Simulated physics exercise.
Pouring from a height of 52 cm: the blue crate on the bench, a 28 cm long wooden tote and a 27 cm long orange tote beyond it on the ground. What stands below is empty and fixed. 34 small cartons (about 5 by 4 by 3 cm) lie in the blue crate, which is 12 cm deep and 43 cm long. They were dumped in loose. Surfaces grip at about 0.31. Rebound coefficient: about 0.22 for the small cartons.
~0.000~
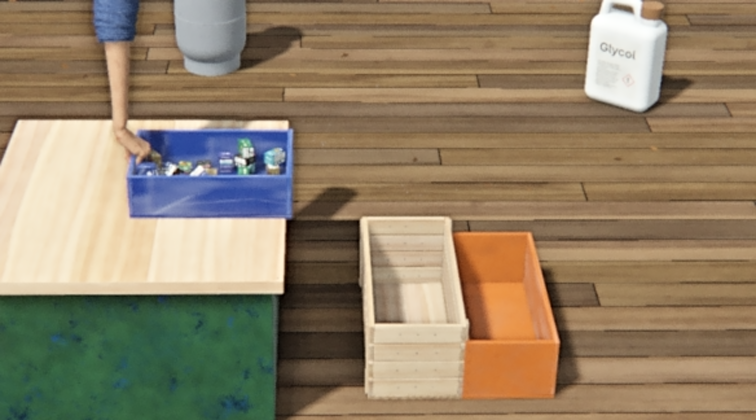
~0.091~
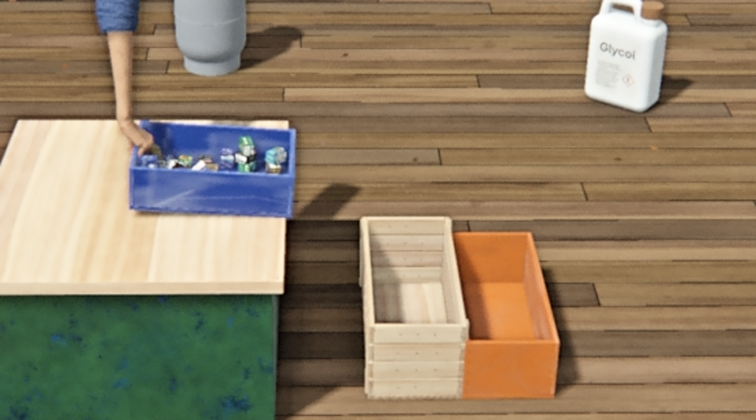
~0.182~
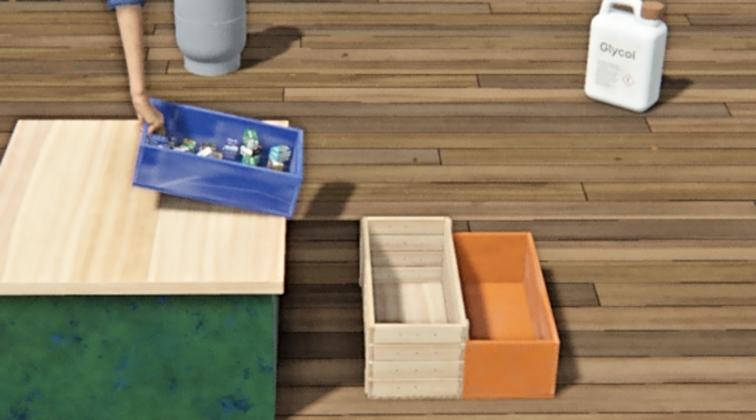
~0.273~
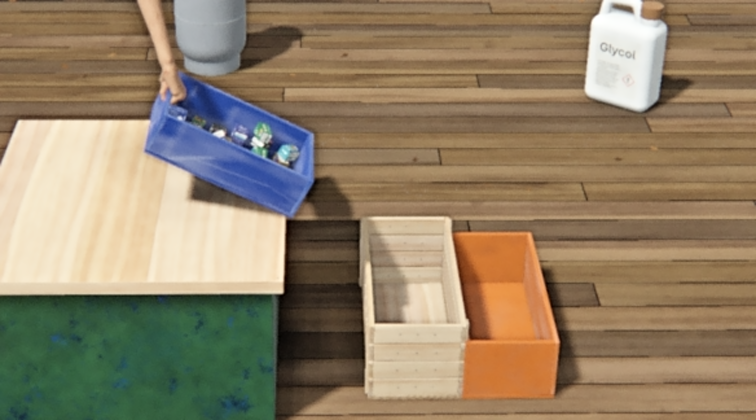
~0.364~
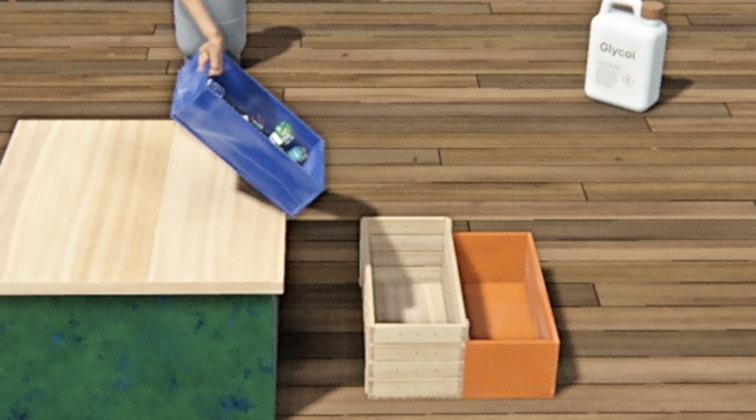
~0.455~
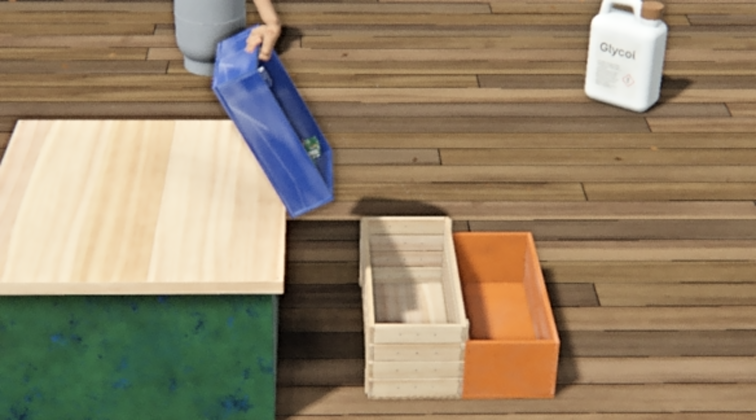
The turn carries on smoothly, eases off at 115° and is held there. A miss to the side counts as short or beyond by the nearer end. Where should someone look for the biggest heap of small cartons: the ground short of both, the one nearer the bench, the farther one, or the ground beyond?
It is the wooden tote, the first one.
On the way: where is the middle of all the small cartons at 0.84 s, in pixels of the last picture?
At about (373, 226).
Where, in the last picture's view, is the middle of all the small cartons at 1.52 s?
Around (422, 334).
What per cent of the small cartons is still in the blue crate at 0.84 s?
Some 30 per cent.
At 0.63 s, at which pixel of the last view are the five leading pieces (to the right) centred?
Near (346, 144).
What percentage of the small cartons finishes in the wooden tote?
About 80 per cent.
After 0.63 s, tilt 95°; 33 still in the blue crate and 1 in the air.
After 0.84 s, tilt 115°; 10 still in the blue crate, 3 in the wooden tote and 21 in the air.
After 1.14 s, tilt 115°; 1 still in the blue crate, 22 in the wooden tote, 3 in the orange tote, 2 on the ground short of the wooden tote and 6 in the air.
When it is over (at 1.52 s), 28 in the wooden tote, 3 in the orange tote and 3 on the ground short of the wooden tote.
